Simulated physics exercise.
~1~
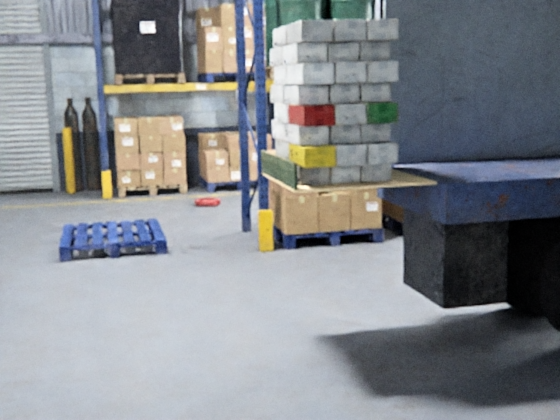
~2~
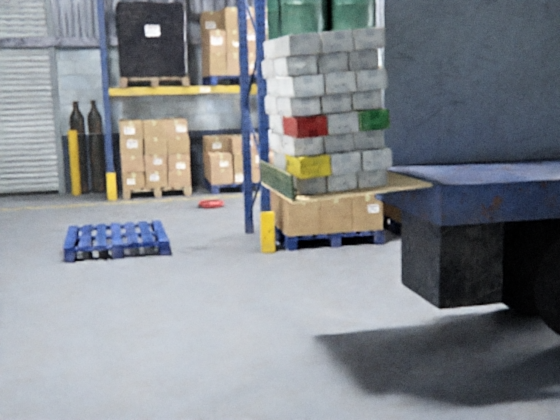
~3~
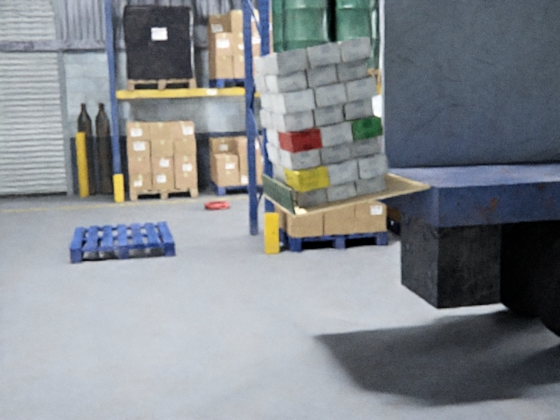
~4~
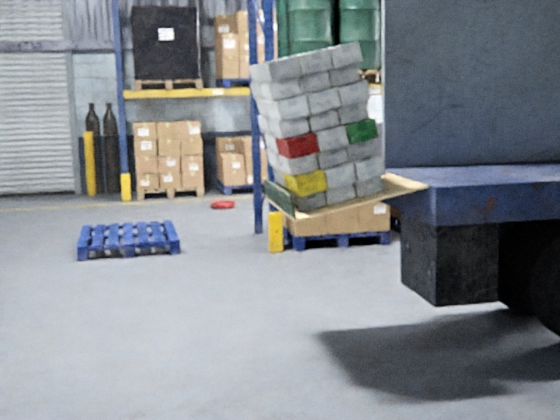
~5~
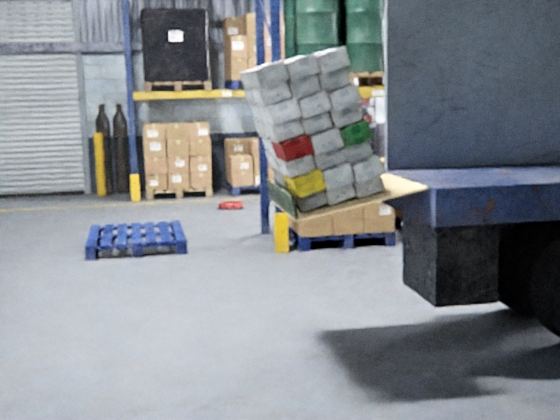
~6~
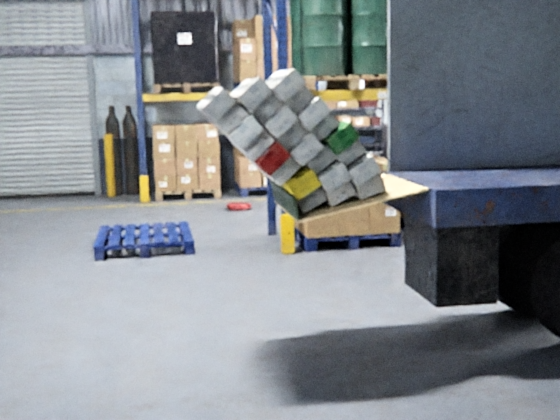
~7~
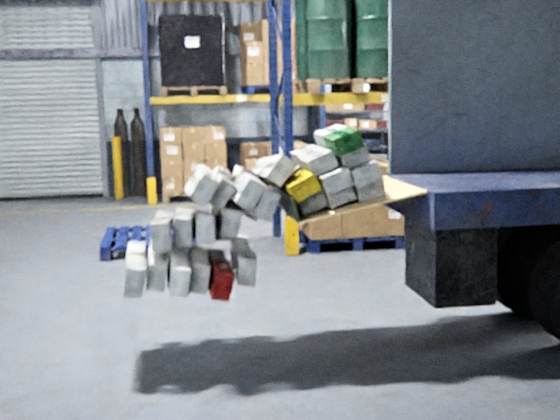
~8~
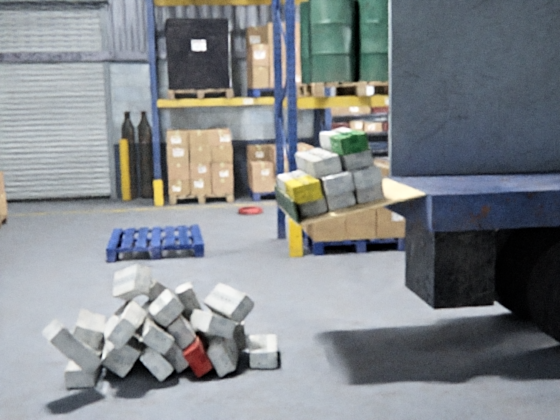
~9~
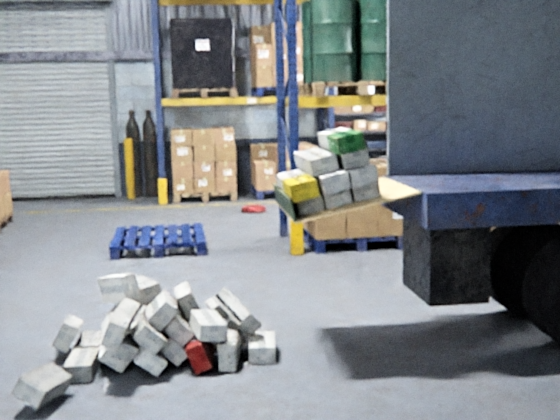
Stack of grey boxes tilting on a sagging lorry platform, toppling left and spilling onto the warehouse floor, a few staying aboard.
